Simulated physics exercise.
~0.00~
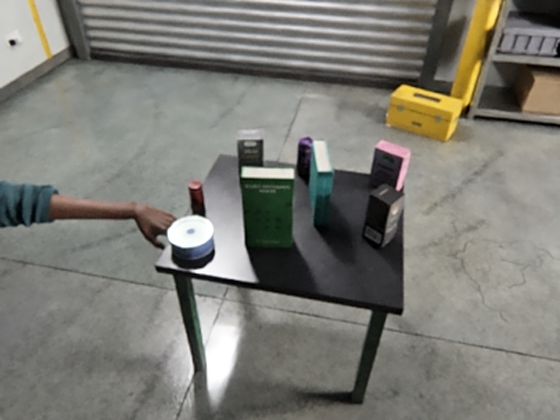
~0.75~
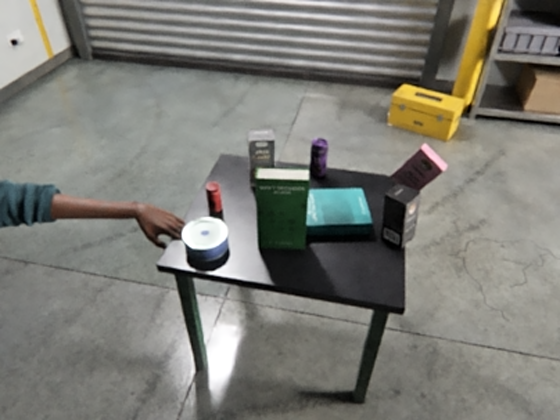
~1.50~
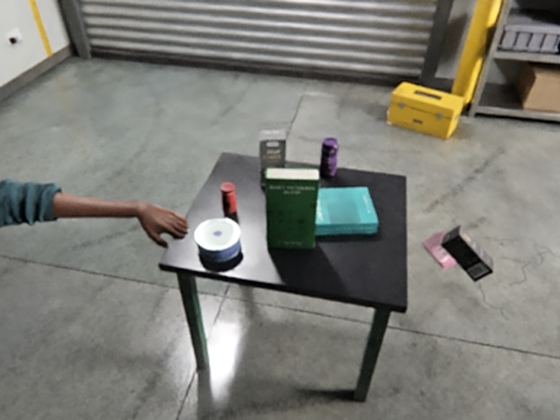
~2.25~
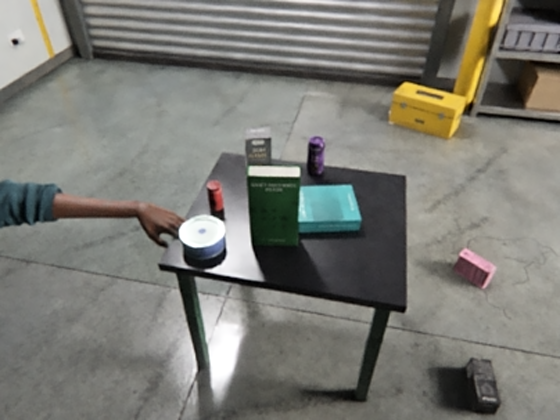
In this clip, a hand rests beside a small black table of boxes, books and cans as the turquoise book topples onto its side and the pink and black boxes fall off the right edge to the floor, while the green book stays standing.
